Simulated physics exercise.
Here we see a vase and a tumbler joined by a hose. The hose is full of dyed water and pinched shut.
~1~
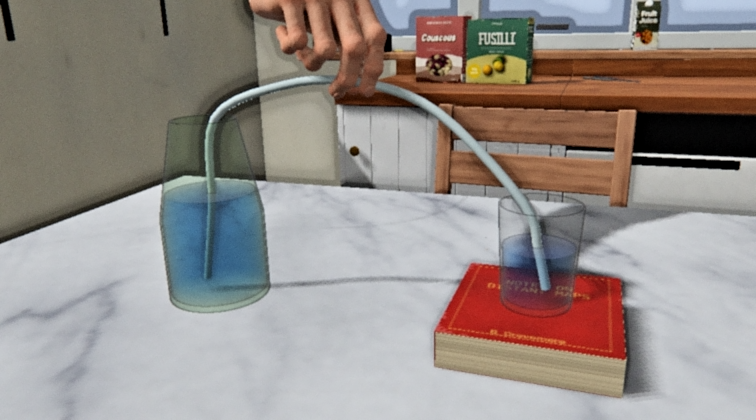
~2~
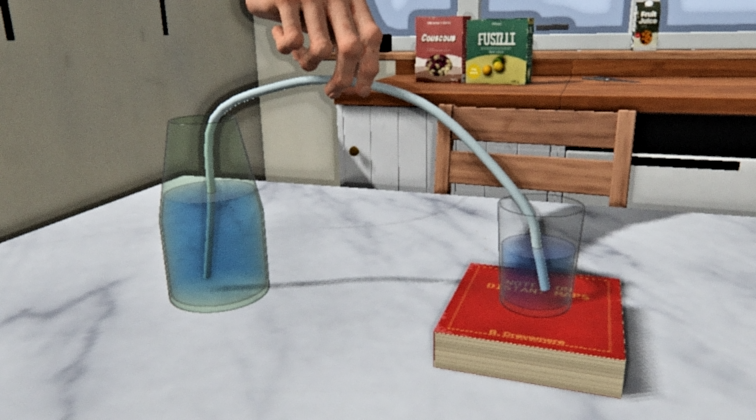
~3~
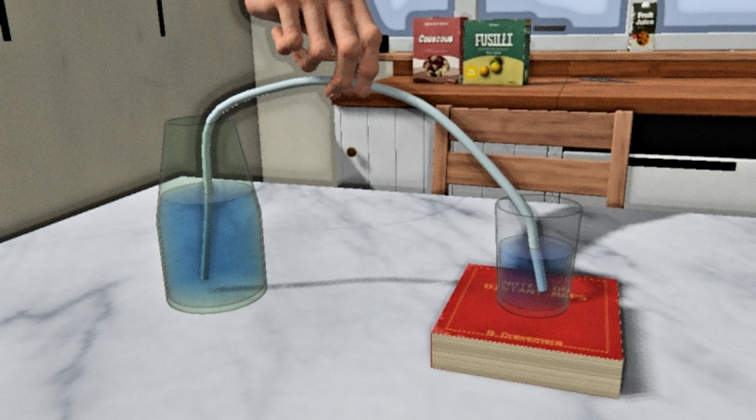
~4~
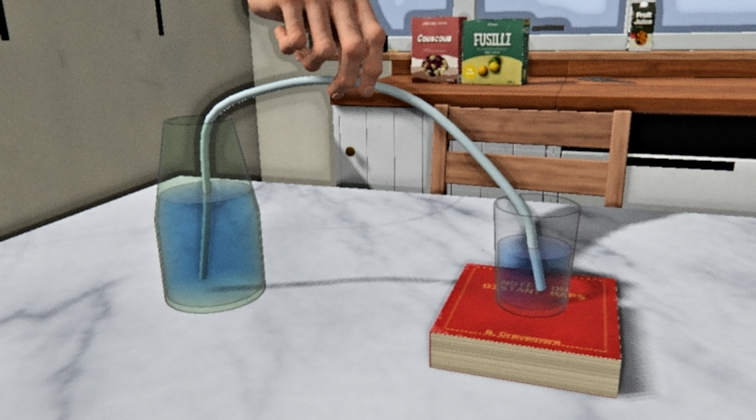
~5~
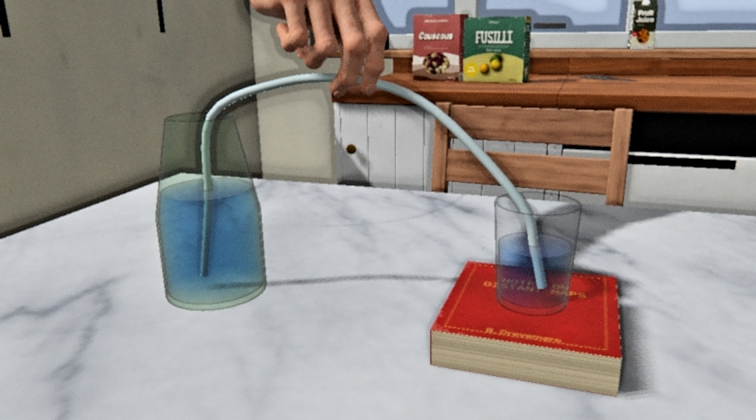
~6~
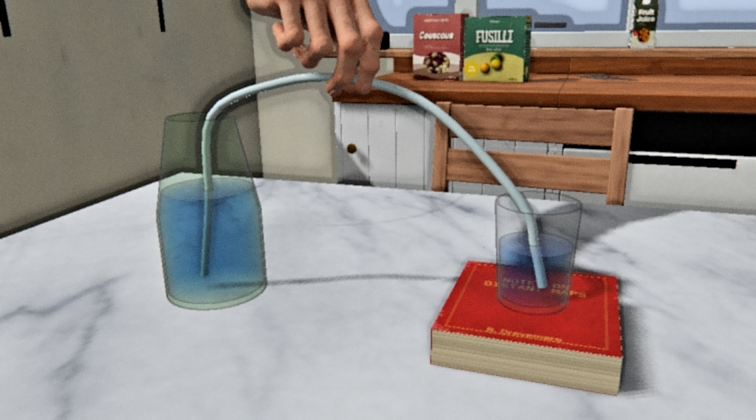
On a marble kitchen table, a hand holding a hose between a vase and a tumbler on a red book, water levels unchanging.
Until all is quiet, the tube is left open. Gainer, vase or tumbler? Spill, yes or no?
Dyed water goes - the right one, receiving - no.
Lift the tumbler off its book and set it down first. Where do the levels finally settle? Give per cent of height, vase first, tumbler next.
First 45 per cent, then 100 per cent.
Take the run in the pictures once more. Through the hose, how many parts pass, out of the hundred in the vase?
About 5 per cent.
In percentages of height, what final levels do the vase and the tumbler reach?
It works out to around 55 per cent and then around 75 per cent.
Next, the vase is about half full; the tumbler is about two thirds full.
After that, the vase is about half full; the tumbler is about three quarters full.
Finally, the vase is about half full; the tumbler is about three quarters full; the two surfaces are level.
